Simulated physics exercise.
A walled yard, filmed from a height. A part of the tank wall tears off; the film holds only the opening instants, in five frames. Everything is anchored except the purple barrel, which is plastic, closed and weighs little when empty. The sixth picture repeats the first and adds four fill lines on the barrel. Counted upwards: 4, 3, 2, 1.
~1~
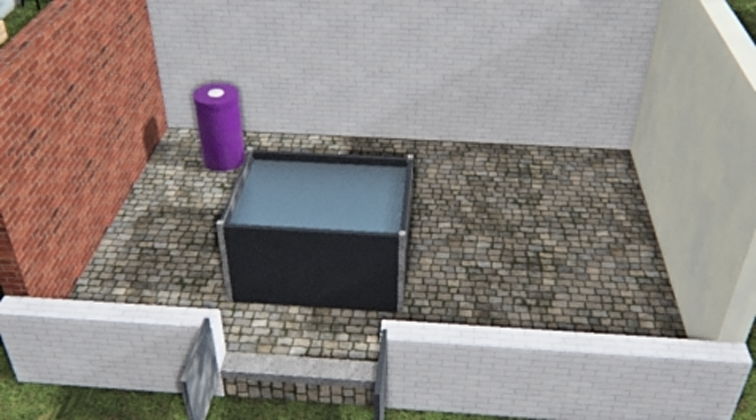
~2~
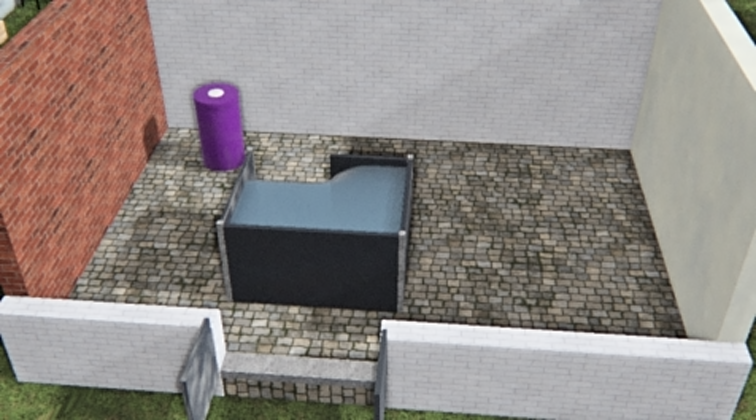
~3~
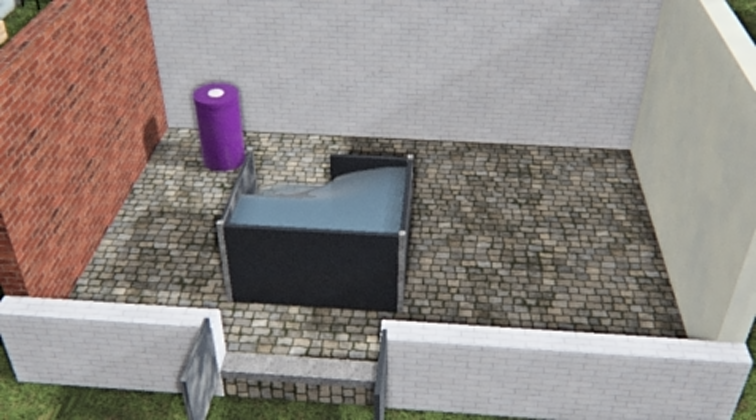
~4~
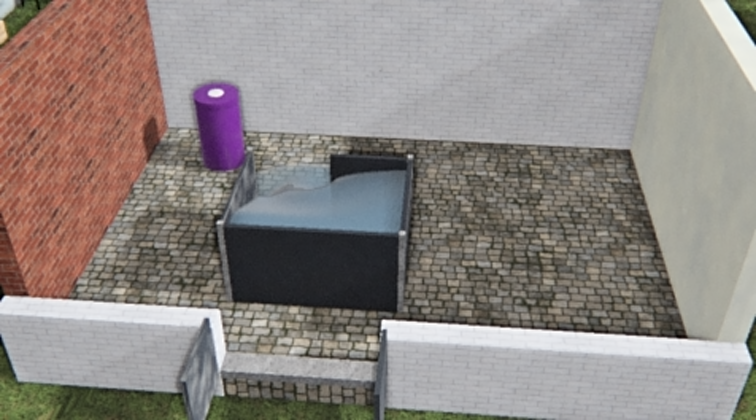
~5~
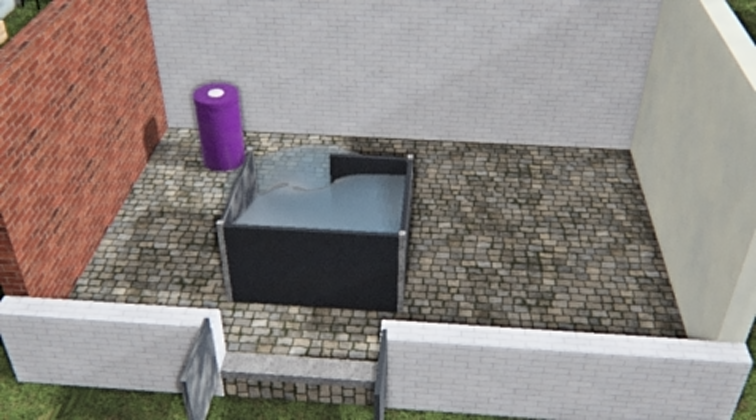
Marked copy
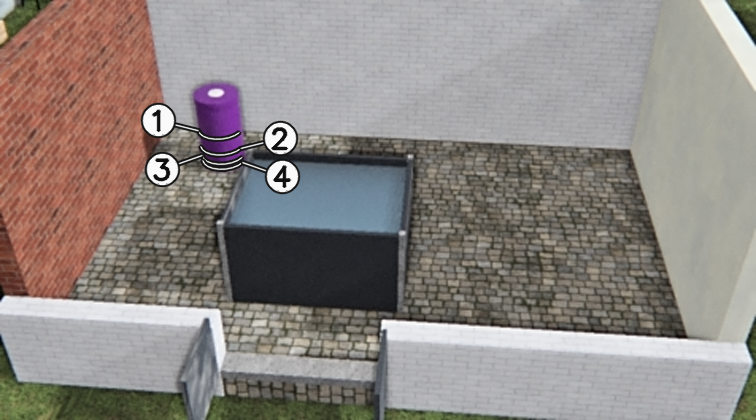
In a walled yard, water drains out through the opened back of a dark tank.
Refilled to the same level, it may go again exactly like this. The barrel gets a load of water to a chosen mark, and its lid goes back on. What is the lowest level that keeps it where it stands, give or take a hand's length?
1 is the one.
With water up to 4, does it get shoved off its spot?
Yes, that goes wrong.
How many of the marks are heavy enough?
One of the four.
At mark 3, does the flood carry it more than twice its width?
Yes, clearly.
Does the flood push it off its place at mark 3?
Yes, it does.
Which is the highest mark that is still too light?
That would be 2.
In white, 1 at (215, 139); 2 at (217, 155); 3 at (218, 164); 4 at (219, 169); from the bottom up 4, 3, 2, 1.
For mark 1, it does not move.
For mark 2, it is pushed about twice its own width away.
For mark 3, it is pushed about 4 times its own width away.
For mark 4, it is pushed about 7 times its own width away.
